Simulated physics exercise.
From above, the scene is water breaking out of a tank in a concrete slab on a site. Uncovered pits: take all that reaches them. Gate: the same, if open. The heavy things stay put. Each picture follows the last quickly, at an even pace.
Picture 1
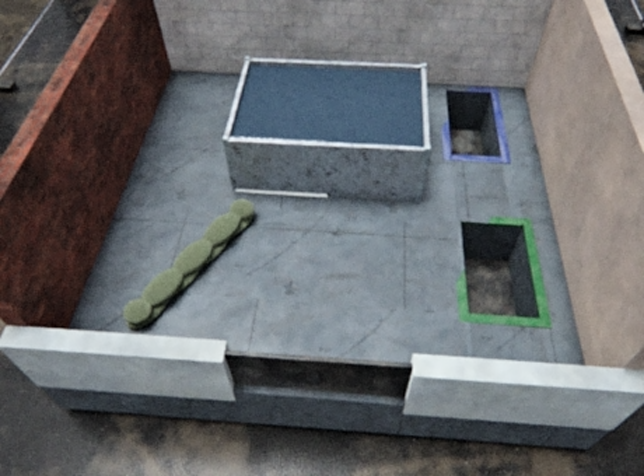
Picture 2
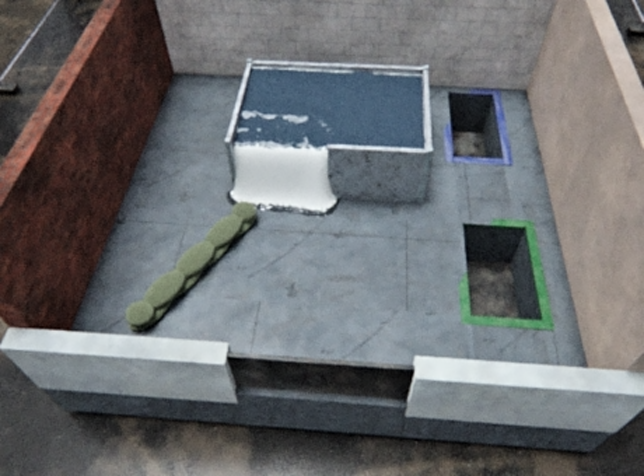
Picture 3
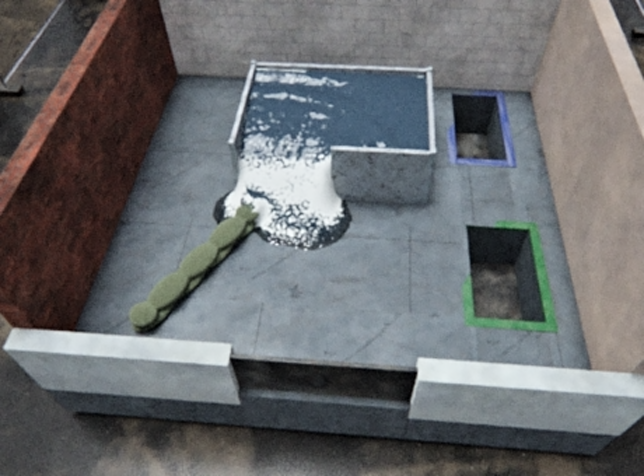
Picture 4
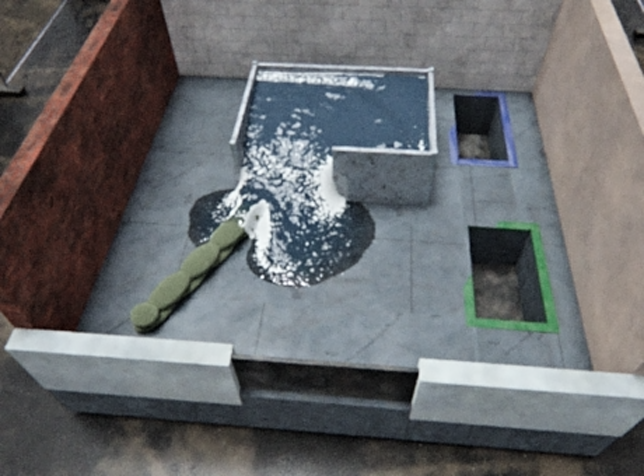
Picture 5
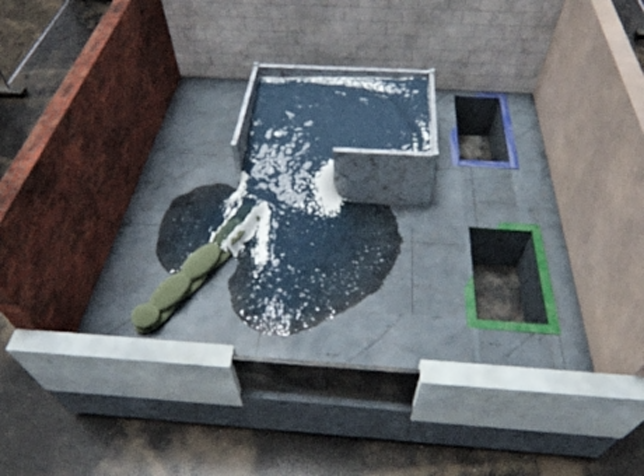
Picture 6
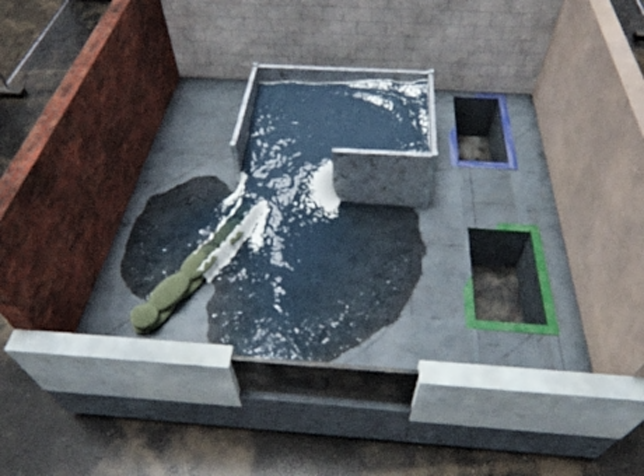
Water bursts from the front of a raised tank and spreads around a green barrier.
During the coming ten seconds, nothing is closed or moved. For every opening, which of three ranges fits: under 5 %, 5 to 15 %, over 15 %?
Gate, under 5 %; green pit, over 15 %; blue pit, 5 to 15 %.
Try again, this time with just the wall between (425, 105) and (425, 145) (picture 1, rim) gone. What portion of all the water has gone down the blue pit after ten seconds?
Blue 30 %.
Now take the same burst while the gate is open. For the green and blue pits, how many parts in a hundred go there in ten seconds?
I'd estimate green at around 10 percent and blue at around 6 percent.
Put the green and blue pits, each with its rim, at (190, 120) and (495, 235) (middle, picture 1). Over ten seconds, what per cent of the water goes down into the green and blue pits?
Green 15 %; blue 30 %.
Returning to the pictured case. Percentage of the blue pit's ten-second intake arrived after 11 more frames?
That comes out to 0 per cent by my count.
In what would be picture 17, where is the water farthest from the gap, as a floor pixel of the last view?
I'd go with roughly (592, 406).
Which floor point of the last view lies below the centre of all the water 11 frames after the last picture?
Close to (300, 229), I reckon.
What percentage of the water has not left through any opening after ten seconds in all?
Roughly 52 per cent.
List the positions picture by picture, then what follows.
In the first picture, still water in the water tank at (330, 105).
In the second picture, the front is at (231, 194), out from the gap at (282, 178).
In the third picture, the front is at (326, 241), out from the gap at (286, 180).
In the fourth picture, the front is at (305, 281), out from the gap at (287, 183).
In the fifth picture, the front is at (289, 327), out from the gap at (288, 184).
In the sixth picture, the front is at a hidden place, out from the gap at (287, 184).
A moment on, water covers 45 % of the floor; the gate 0 %, the green pit 0 %, the blue pit 0 %.
Next, water covers 50 % of the floor; the gate 0 %, the green pit 1 %, the blue pit 0 %.
Then, water covers 70 % of the floor; the gate 0 %, the green pit 5 %, the blue pit 0 %.
Later, water covers 85 % of the floor; the gate 0 %, the green pit 21 %, the blue pit 2 %.
In the end, water covers 85 % of the floor; the gate 0 %, the green pit 37 %, the blue pit 11 %.
